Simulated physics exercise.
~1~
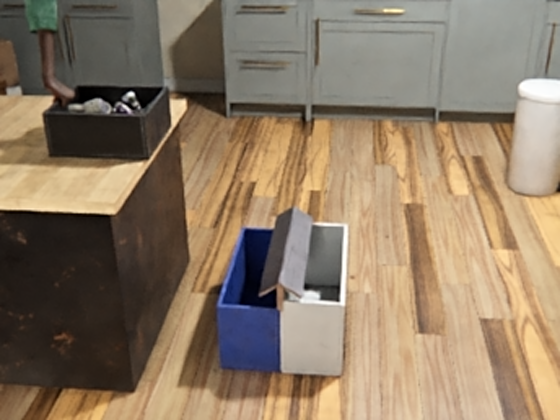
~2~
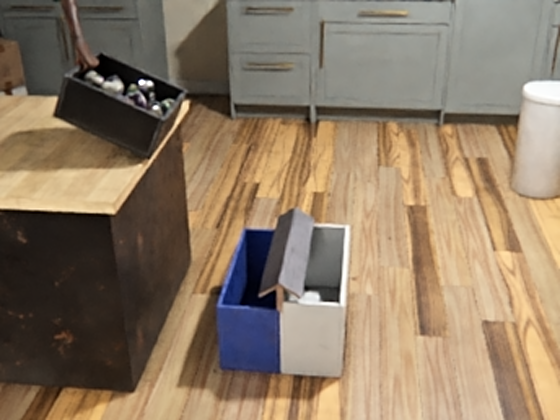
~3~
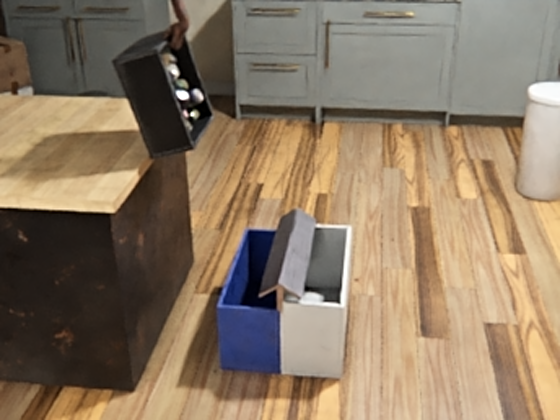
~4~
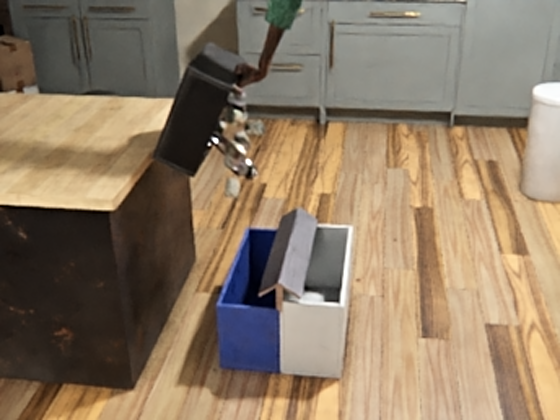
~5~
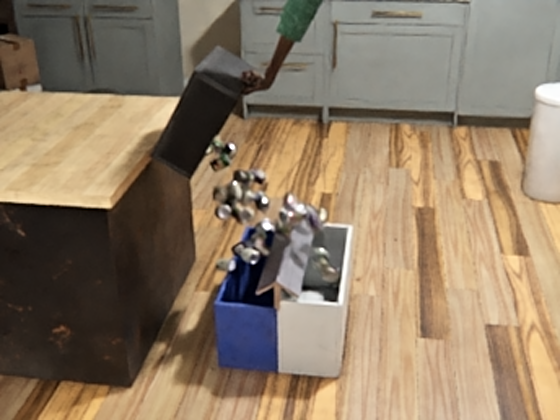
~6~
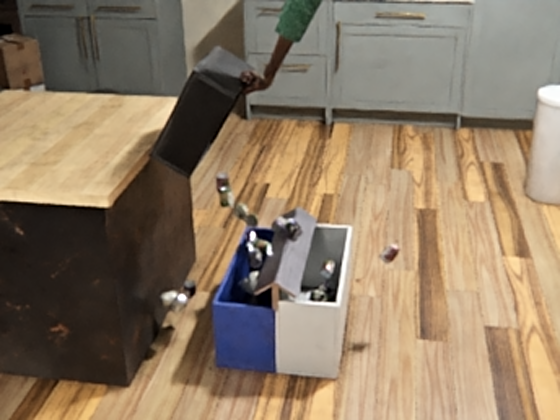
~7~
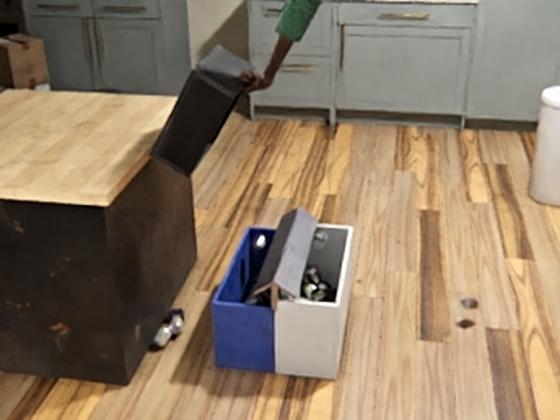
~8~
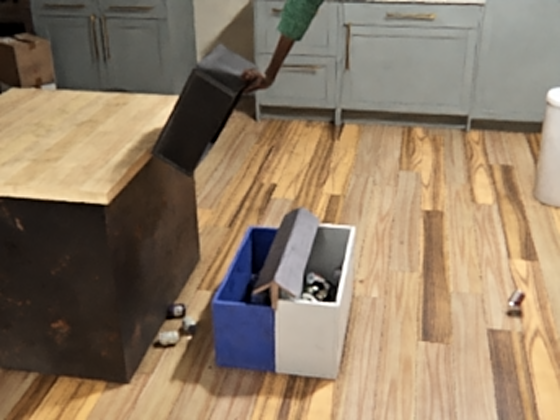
A hand tipped a black crate of mini cans off the edge of a bench, and they tumbled onto the ridge between a blue tub and a white tub, most dropping inside while a few ended up on the wooden floor to either side.
